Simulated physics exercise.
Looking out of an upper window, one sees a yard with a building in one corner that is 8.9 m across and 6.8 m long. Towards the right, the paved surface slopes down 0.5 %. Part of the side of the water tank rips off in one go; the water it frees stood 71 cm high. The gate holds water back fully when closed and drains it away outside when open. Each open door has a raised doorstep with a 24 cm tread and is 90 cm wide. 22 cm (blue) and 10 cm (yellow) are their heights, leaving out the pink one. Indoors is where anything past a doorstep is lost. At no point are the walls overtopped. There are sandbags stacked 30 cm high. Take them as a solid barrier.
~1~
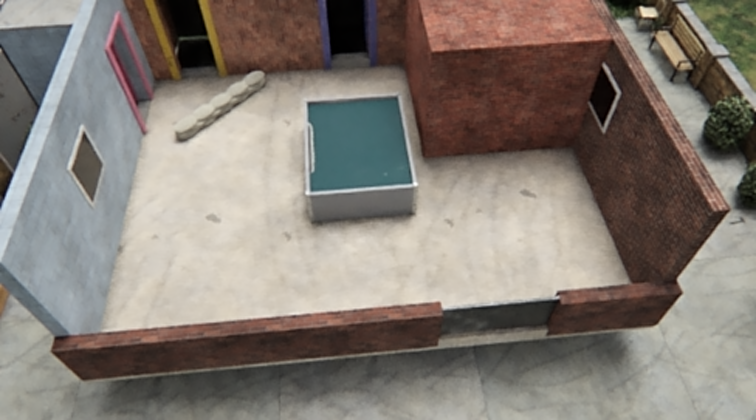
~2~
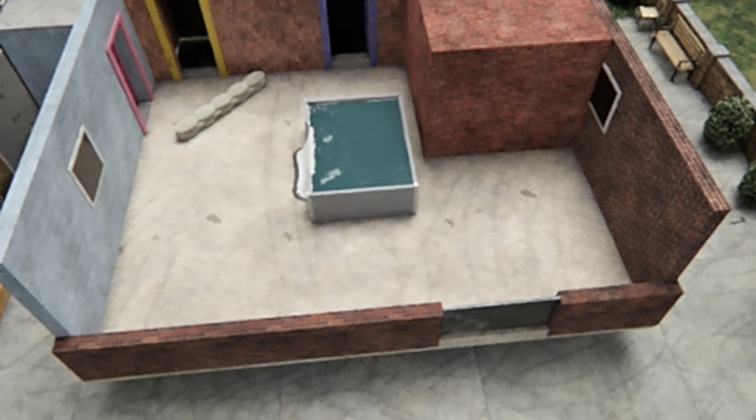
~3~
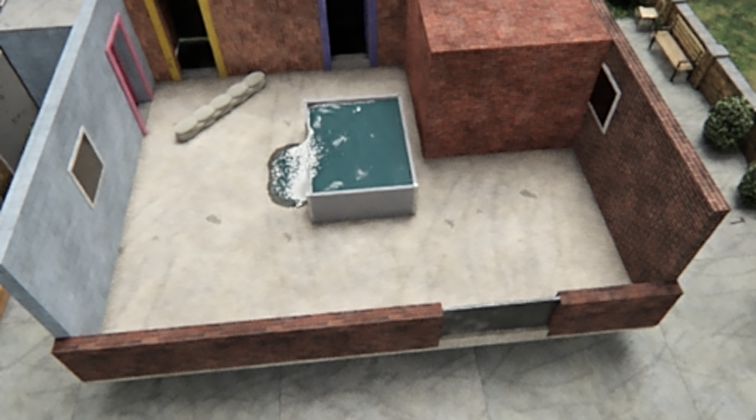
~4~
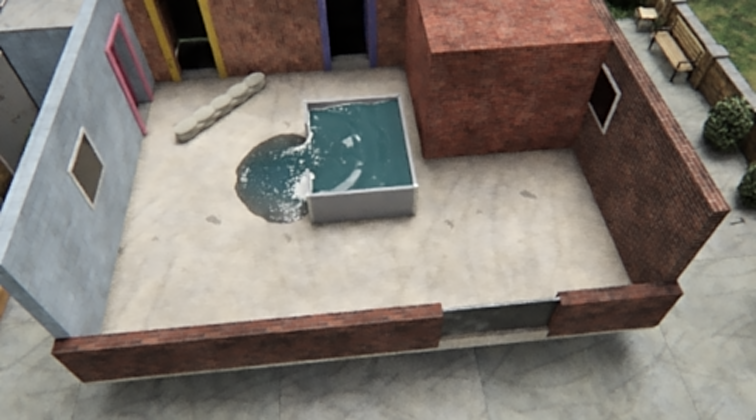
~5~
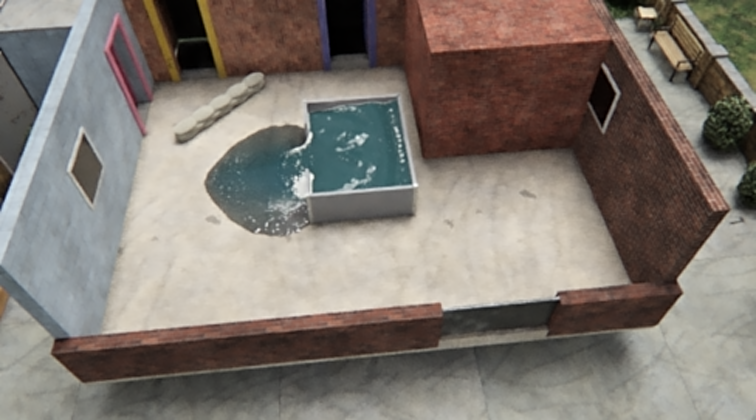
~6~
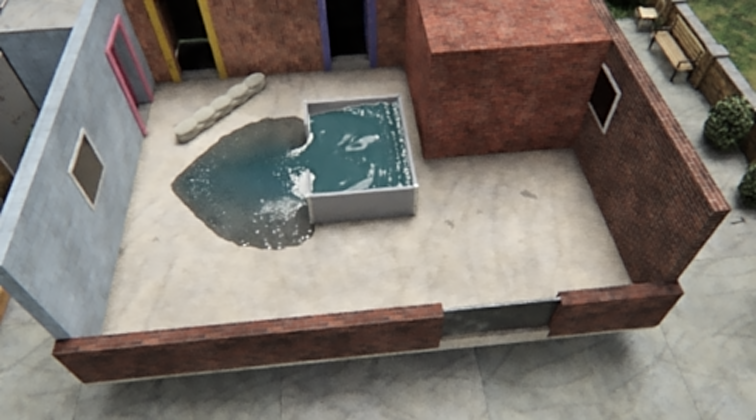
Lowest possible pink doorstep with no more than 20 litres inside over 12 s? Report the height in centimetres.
I would say 7.5 cm.
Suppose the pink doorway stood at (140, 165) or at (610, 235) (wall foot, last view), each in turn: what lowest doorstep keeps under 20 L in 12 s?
Roughly 27 cm for the first and 7.5 cm for the second.
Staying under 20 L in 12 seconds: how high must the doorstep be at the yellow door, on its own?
About 10.5 cm at yellow.
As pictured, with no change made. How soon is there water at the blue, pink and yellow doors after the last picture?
Blue 2.8 s; pink 0.9 s; yellow 1.6 s.
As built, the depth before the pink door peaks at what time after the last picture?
The level tops out near 7.0 seconds.
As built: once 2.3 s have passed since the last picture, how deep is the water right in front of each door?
Door by door in cm - blue 0, pink 8, yellow 13.
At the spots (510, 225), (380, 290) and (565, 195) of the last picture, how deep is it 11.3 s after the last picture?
Around 4 cm, 4 cm and 8 cm.
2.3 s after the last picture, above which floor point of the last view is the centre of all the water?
The centre of all the water is around (262, 185).
Then, 0.7 s after the last picture water covers 25 % of the floor, deepest (41 cm) near (308, 173); it has not reached the pink door.
Then, 2.3 s after the last picture water covers 40 % of the floor, deepest (32 cm) near (96, 360); 8 cm at the pink door, 3 litres in over its 5 cm doorstep.
Then, 11.3 s after the last picture water covers 95 % of the floor, deepest (12 cm) near (572, 152); 8 cm at the pink door, 58 litres in over its 5 cm doorstep.
At the pink door as built, the water peaked near 11 cm, 7.1 s after the last picture.
Run again over the same 12 s with other heights there, 41 litres in over 6 cm, 5 litres over 9.5 cm. The limit of 20 litres is kept from about 7.5 cm up.
